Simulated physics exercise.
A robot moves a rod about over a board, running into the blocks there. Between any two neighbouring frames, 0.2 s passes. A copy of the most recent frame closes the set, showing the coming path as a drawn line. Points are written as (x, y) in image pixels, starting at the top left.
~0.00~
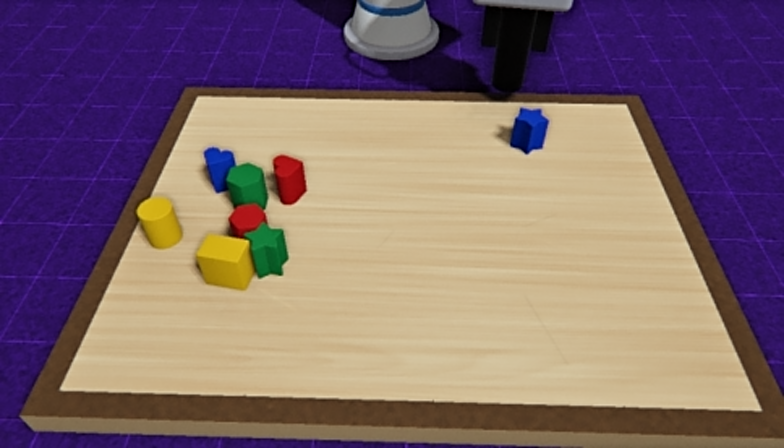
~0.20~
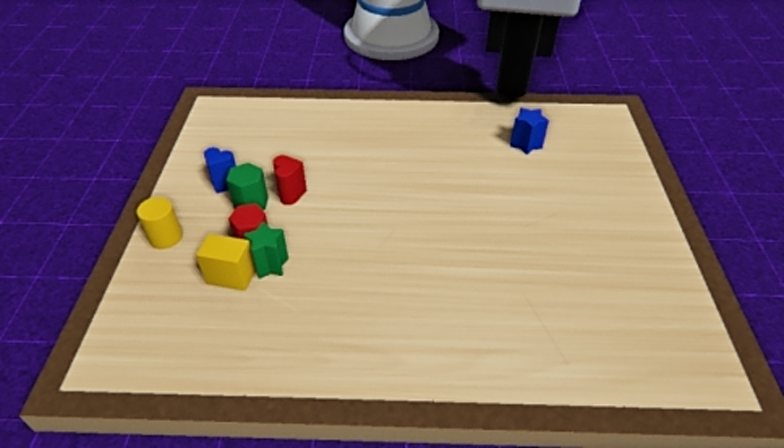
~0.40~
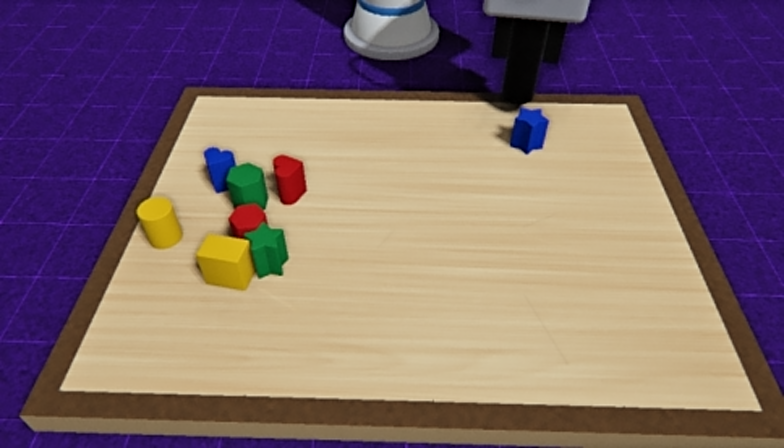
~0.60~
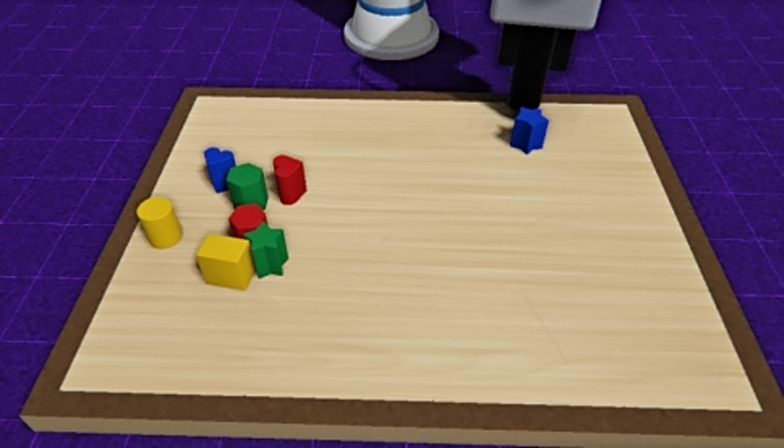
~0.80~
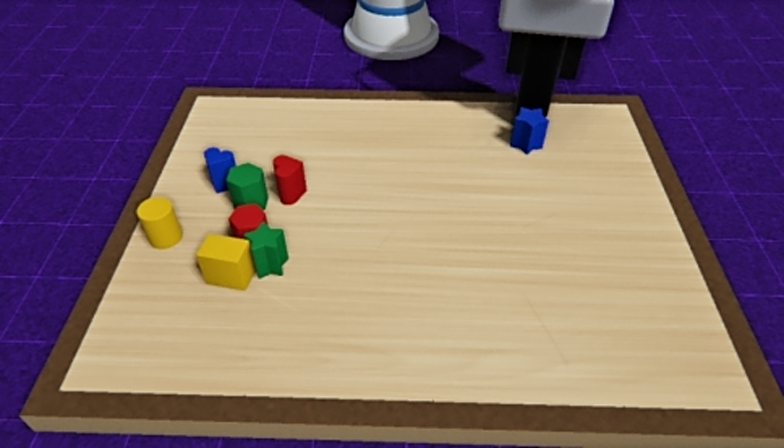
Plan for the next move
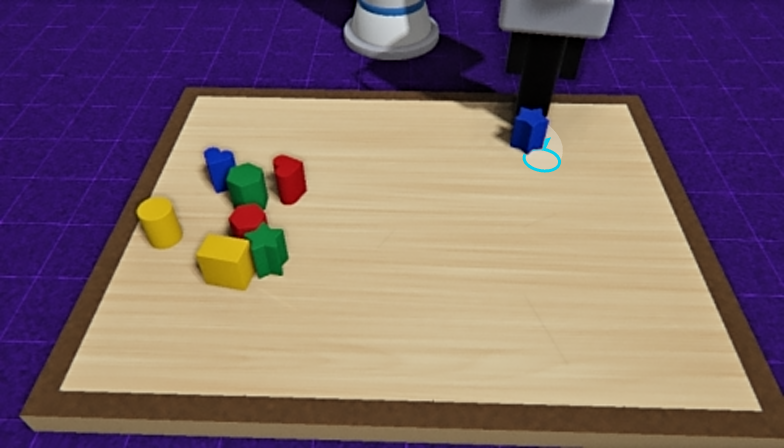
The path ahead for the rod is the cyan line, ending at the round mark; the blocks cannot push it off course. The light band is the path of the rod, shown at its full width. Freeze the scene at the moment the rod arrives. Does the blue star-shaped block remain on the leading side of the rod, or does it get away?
Ahead.
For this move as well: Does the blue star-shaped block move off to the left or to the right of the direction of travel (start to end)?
The shift is to the right of that direction.
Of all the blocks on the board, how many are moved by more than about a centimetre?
One.
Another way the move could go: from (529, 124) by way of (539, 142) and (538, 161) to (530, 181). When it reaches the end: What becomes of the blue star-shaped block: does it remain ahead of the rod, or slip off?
It remains before the rod.
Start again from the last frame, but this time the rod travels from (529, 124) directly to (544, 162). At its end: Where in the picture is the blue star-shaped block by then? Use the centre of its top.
Expect it around (533, 147).
The drawn path runs from (529, 124) over (541, 135) and (545, 147) to (542, 160).
What follows on the original path. Halfway along, rod at (547, 129); blue star-shaped block at (533, 125), turned 40° clockwise.
At the end, rod at (545, 147); blue star-shaped block at (524, 140), turned 55° clockwise.
